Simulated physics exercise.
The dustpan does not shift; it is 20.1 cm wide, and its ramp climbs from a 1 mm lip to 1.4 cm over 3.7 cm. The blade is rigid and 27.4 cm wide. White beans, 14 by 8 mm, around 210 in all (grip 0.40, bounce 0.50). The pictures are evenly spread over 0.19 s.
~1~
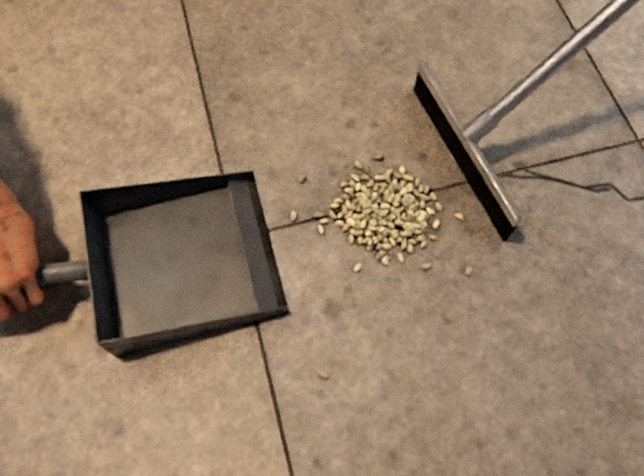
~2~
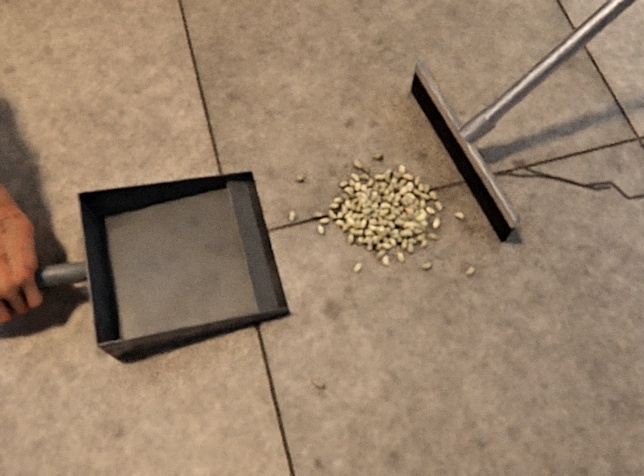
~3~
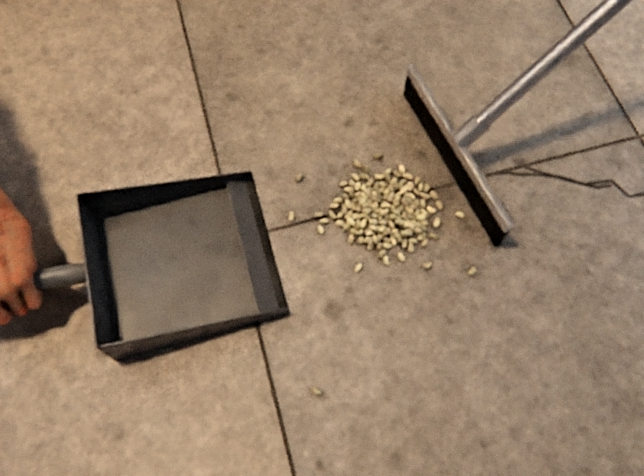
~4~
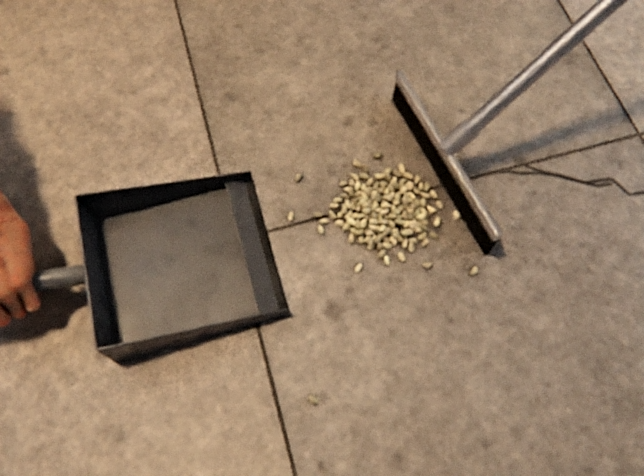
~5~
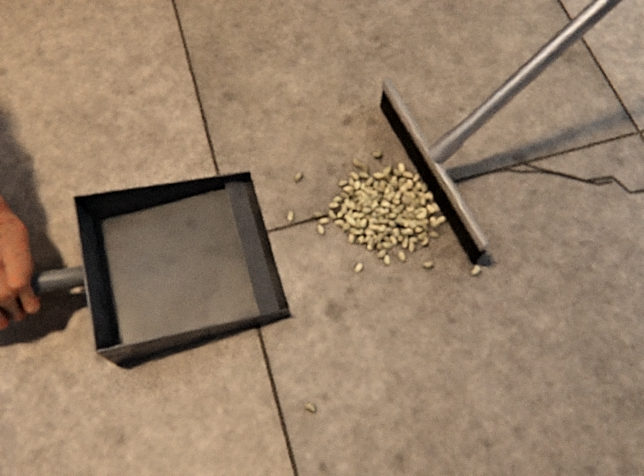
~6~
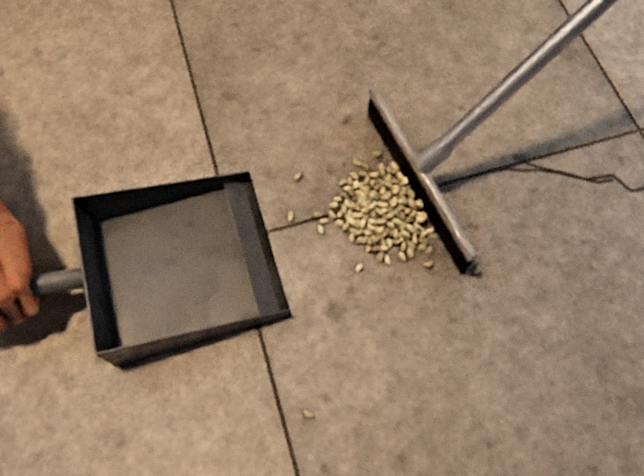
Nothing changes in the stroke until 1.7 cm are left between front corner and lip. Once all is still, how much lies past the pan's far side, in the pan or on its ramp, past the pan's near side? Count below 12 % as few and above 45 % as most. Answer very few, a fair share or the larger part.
Far side very few, pan a fair share, near side a fair share.
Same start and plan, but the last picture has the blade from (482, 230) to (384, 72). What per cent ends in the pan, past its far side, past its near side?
Pan 30, far 0, near 5.
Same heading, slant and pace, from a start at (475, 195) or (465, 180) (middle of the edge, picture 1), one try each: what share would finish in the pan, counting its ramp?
Some 30 and 35 per cent.
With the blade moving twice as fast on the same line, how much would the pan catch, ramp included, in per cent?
It would be near 50 per cent.
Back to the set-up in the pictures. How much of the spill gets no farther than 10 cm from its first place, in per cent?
About 0 per cent.
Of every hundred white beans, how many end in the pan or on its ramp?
Roughly 30 per cent.
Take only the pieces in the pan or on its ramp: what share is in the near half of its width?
Some 70 per cent.
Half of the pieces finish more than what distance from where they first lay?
Some 16 cm.
Then, 0.17 s after the last picture, middle of the blade 12 cm from the lip; 0 % over the lip, far side 0 %, near side 5 %.
Then, 0.28 s after the last picture, middle of the blade 6 cm from the lip; 0 % over the lip, far side 0 %, near side 15 %.
Then, 0.52 s after the last picture, middle of the blade 4 cm from the lip; 30 % over the lip, far side 0 %, near side 20 %.
In the end, far side 0 %, pan 30 %, near side 20 %, in front of the lip or behind the blade 50 %.
